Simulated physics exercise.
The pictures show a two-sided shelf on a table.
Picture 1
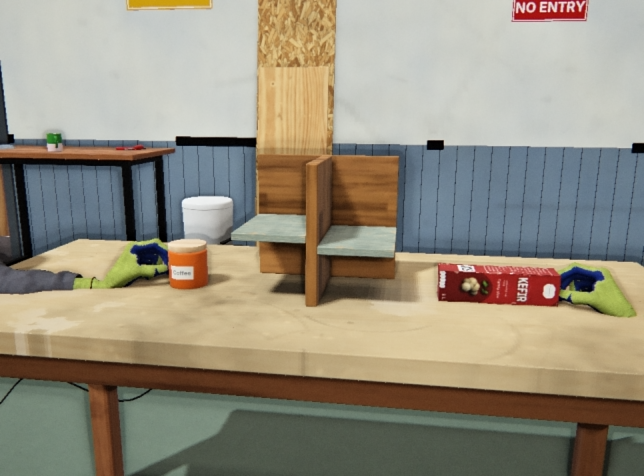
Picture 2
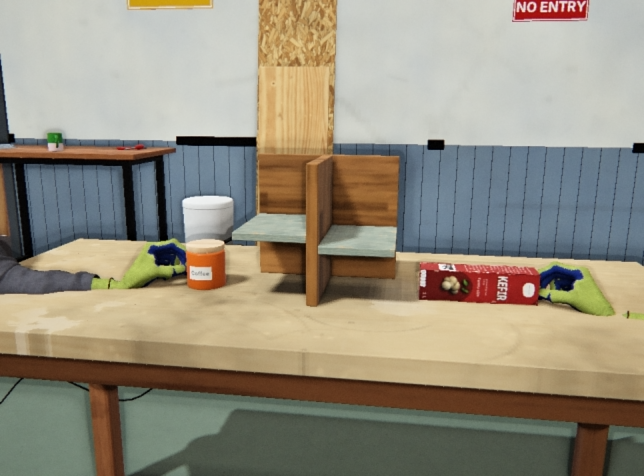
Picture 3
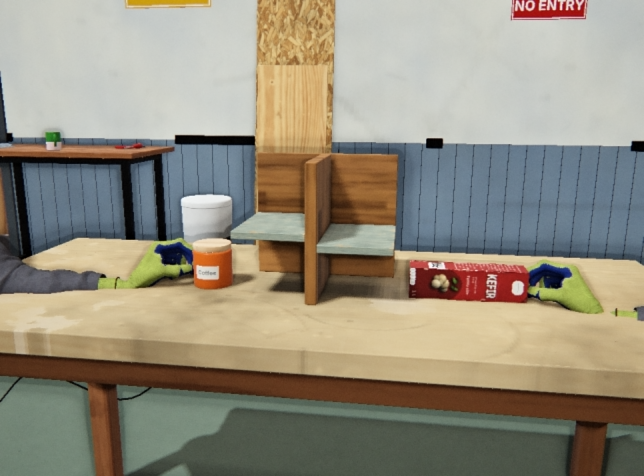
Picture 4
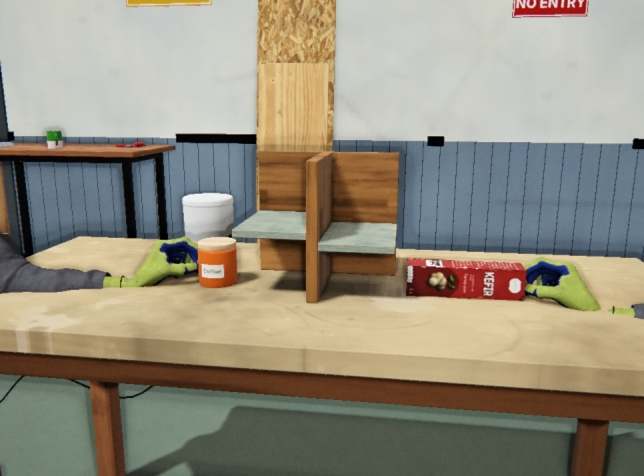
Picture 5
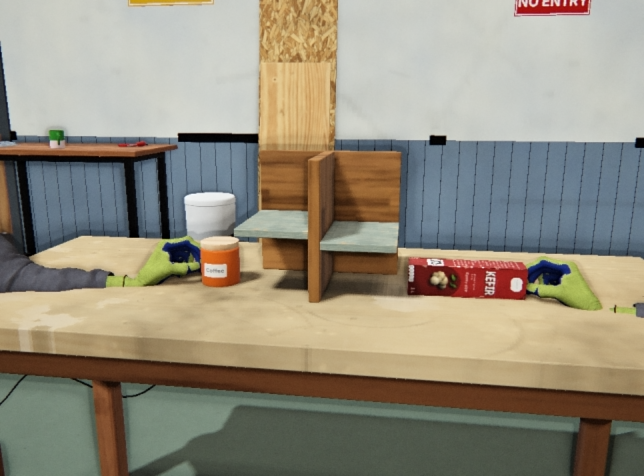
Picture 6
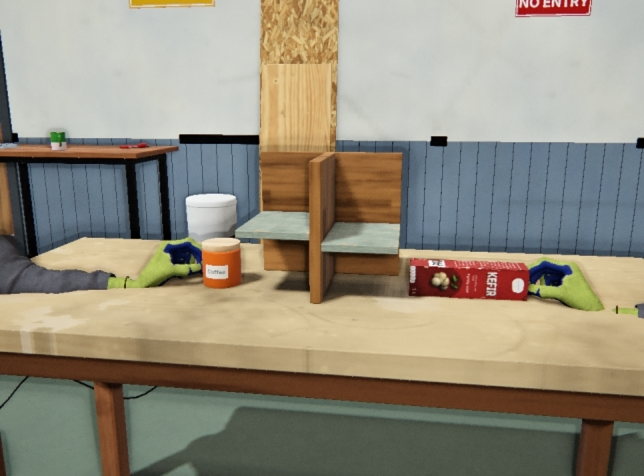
On a wooden workshop table, two gloved hands sliding an orange jar and a red carton slightly inward beside a two-sided shelf.
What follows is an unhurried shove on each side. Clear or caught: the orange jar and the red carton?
Outcome: The orange jar goes under, the red carton goes under.
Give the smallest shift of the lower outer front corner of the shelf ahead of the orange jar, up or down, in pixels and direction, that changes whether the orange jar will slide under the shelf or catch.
Roughly 16 pixels down.
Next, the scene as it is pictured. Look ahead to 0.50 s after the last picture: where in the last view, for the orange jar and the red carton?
First (255, 264), then (430, 278).
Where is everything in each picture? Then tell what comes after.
The first frame shows hands sliding the things forward; orange jar (188, 264); red carton (496, 285); shelf (320, 226).
The second frame shows hands sliding the things forward; red carton (477, 283); shelf (321, 226).
The third frame shows hands sliding the things forward; orange jar (213, 264); shelf (319, 224).
The fourth frame shows hands sliding the things forward; red carton (464, 279); shelf (321, 223).
The fifth frame shows hands sliding the things forward; orange jar (221, 261); shelf (323, 222).
The sixth frame shows hands sliding the things forward; orange jar (222, 263); red carton (467, 279); shelf (324, 223).
Then, 0.30 s later than the last frame, orange jar sliding up to the opening near (236, 263); red carton sliding up to the opening near (451, 279).
Then, 0.50 s later than the last frame, orange jar part of the way in near (255, 264); red carton part of the way in near (429, 278).
Then, 0.68 s later than the last frame, orange jar all the way in near (271, 265); red carton part of the way in near (410, 277).
When it is over, the orange jar slides in, near (271, 265); the red carton slides in, near (392, 276).
